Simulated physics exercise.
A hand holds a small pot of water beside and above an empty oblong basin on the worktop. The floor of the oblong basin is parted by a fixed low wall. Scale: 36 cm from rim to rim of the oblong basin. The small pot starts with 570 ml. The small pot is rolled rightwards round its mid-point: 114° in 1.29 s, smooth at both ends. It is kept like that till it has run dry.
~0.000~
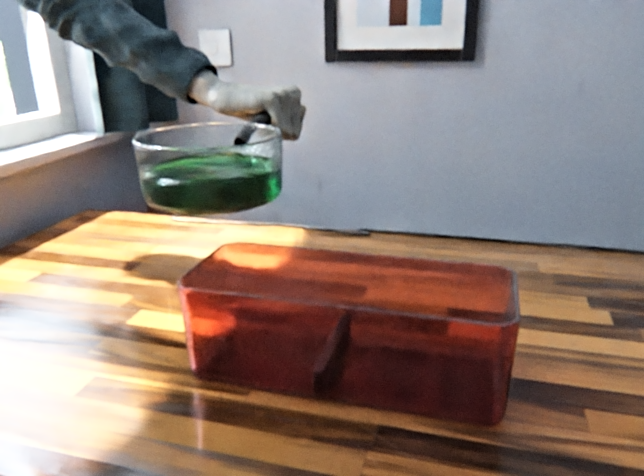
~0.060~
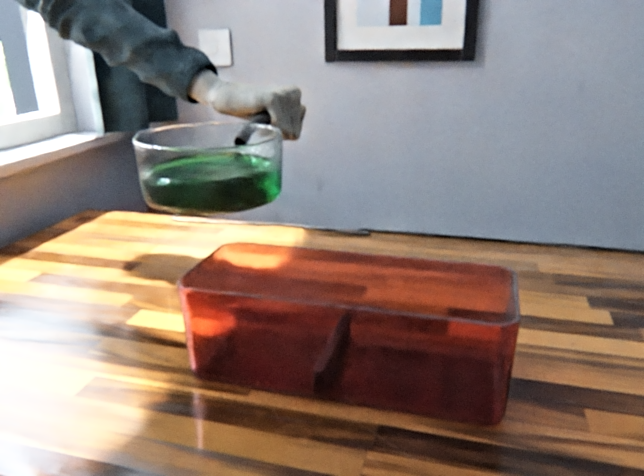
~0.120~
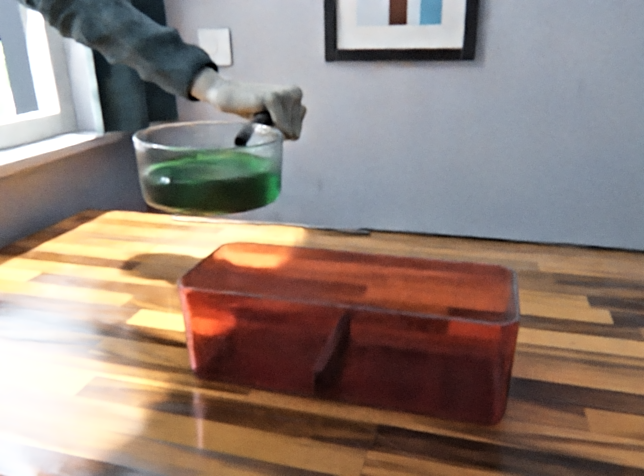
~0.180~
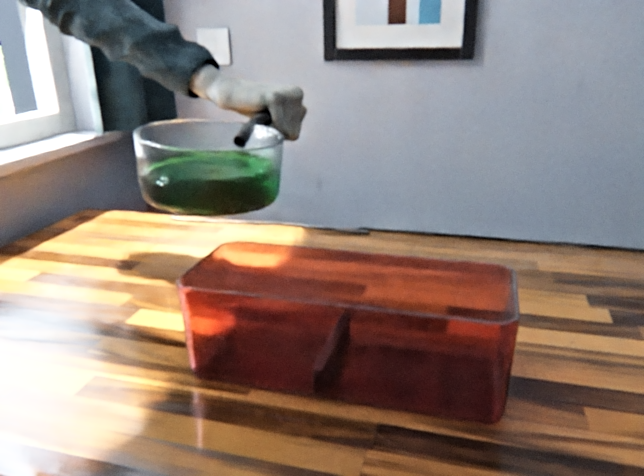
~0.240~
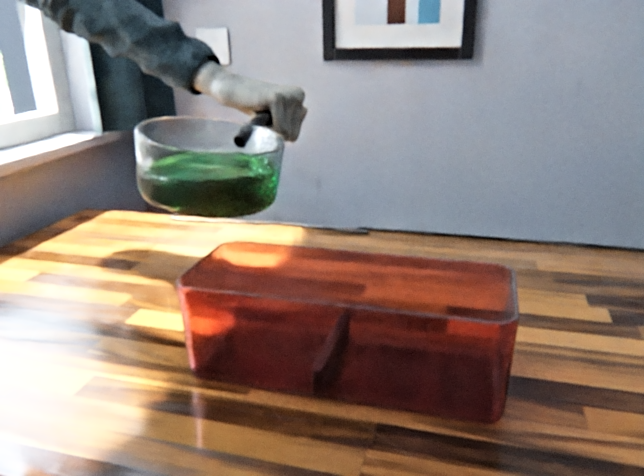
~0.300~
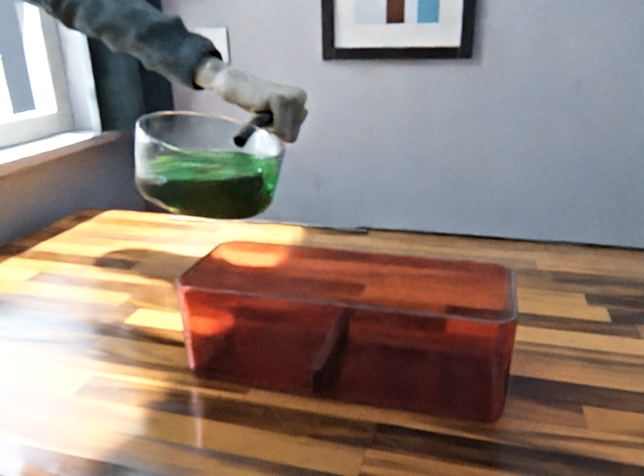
On a sunlit striped wooden worktop by a window, a gloved hand holds a clear round pot of green liquid above and beside an empty red see-through basin with a low divider. The pot starts level, then tilts slightly to the right, slowly at first, while the liquid shifts inside.
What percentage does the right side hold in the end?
Roughly 27 per cent is past the wall.
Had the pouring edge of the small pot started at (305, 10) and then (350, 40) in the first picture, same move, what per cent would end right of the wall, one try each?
In turn about 75 and 90 per cent.
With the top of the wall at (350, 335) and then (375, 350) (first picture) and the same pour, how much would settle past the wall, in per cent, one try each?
In turn about 5 and 10 per cent.
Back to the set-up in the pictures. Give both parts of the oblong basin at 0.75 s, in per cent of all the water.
Left about 12, right about 4.
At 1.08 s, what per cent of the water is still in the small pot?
Near 7 in a hundred.
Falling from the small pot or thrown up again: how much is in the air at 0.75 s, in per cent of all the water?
About 30 per cent.
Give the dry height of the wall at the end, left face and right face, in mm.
Left about 12 mm, right about 26 mm.
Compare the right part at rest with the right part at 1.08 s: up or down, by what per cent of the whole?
It goes up by about 3.
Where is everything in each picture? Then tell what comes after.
In the first picture, it leans 0°; its right rim is at (276, 139); the water meets the walls at (156, 163) and (276, 169); the oblong basin's rim runs from (202, 263) to (517, 296); the wall's top is at (333, 341).
In the second picture, it leans 1°; its right rim is at (276, 140); the water meets the walls at (156, 163) and (277, 170).
In the third picture, it leans 2°; its right rim is at (277, 142); the water meets the walls at (156, 162) and (277, 170).
In the fourth picture, it leans 5°; its right rim is at (278, 145); the water meets the walls at (155, 161) and (276, 170).
In the fifth picture, it leans 9°; its right rim is at (279, 150); the water meets the walls at (153, 160) and (276, 170).
In the sixth picture, it leans 15°; its right rim is at (279, 157); the water meets the walls at (152, 159) and (276, 168).
Then, 0.75 s in, the tilt is 71° and 54 per cent is still to pour, 13 is left of the wall and 4 right of it.
Then, 1.08 s in, the tilt is 106° and 7 per cent is still to pour, 62 is left of the wall and 24 right of it.
Then, 1.42 s in, the tilt is 114° and 0 per cent is still to pour, 73 is left of the wall and 27 right of it.
Then, 1.79 s in, the tilt is 114° and 0 per cent is still to pour, 73 is left of the wall and 27 right of it.
Finally, 73 per cent lies left of the wall, 27 right of it and 1 outside.
